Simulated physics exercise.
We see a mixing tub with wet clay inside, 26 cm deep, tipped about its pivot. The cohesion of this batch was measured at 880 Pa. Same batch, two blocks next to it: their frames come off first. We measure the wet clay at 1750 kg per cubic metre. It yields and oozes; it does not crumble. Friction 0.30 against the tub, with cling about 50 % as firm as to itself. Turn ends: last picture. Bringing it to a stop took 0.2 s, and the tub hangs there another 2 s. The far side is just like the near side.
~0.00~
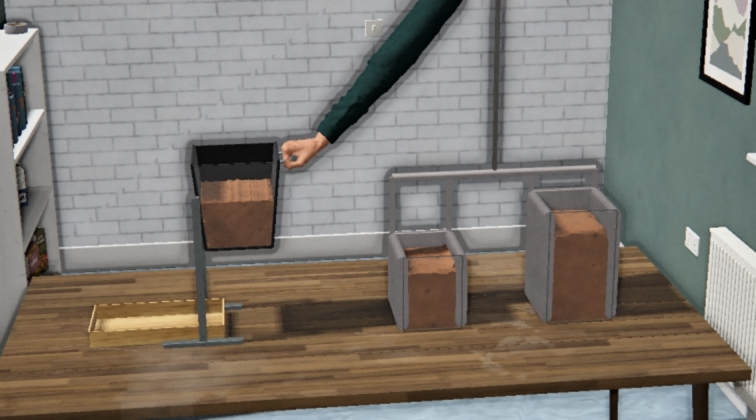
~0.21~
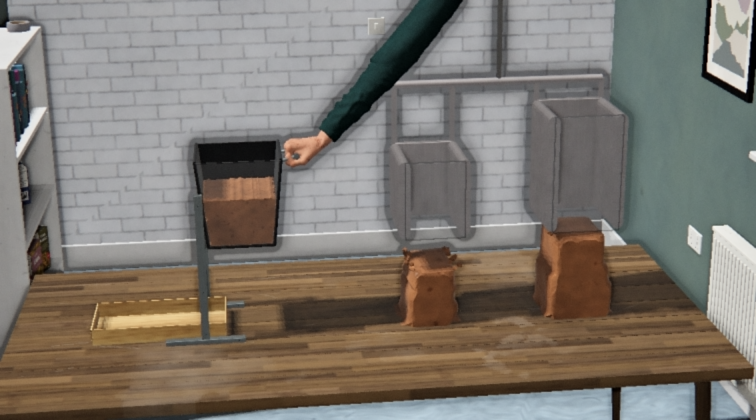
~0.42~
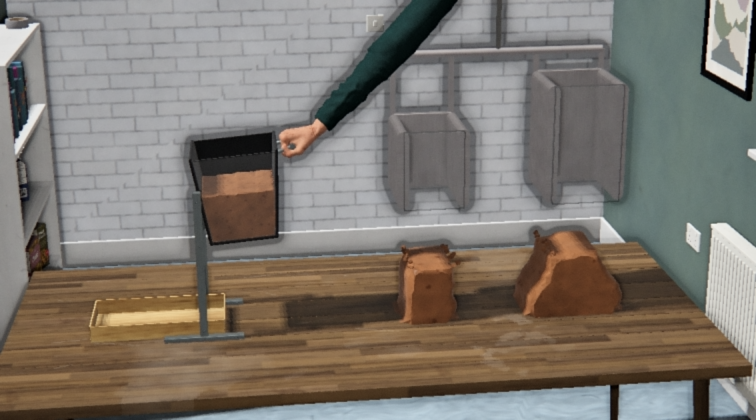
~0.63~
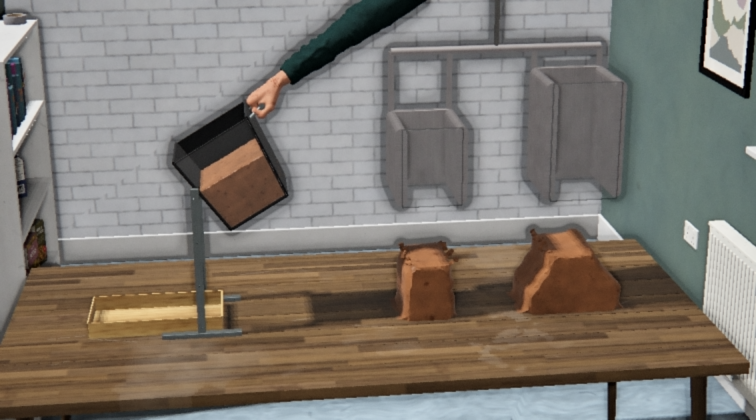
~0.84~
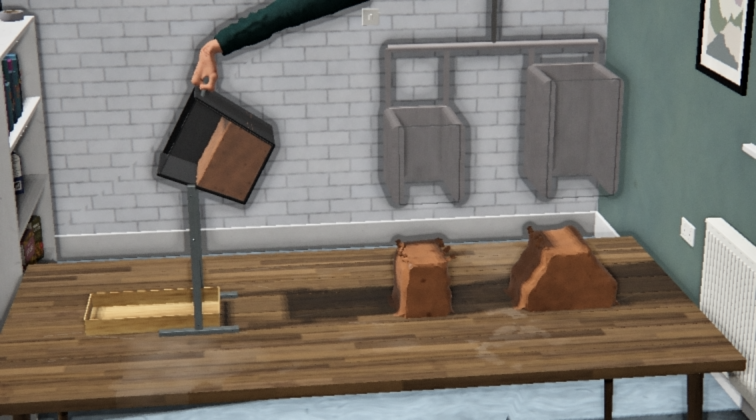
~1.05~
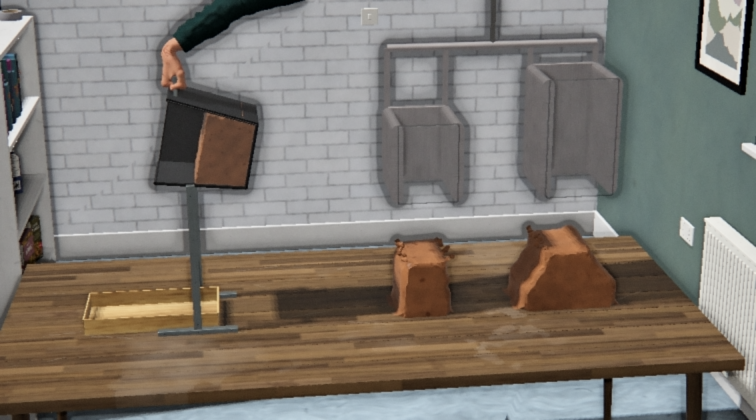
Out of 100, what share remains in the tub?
100 out of 100.
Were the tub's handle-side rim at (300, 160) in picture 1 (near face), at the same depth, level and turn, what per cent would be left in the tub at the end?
I'd say around 100 percent would remain in the tub at the end.
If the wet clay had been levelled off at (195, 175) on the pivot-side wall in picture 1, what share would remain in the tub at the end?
100 %.
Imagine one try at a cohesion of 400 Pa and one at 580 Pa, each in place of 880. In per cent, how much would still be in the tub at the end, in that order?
Expect about 100 in a hundred, then about 100 in a hundred.
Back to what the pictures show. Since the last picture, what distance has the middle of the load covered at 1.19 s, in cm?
It has moved around 0 centimetres.
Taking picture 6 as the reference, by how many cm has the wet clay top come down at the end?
Roughly 0 cm.
By 1.19 s, the tub is at 78 degrees and holds 100 %.
By 1.36 s, the tub is at 78 degrees and holds 100 %.
By 1.53 s, the tub is at 78 degrees and holds 100 %.
By 1.70 s, the tub is at 78 degrees and holds 100 %.
By 3.05 s, at the end, the tub is at 78 degrees and holds 100 %.
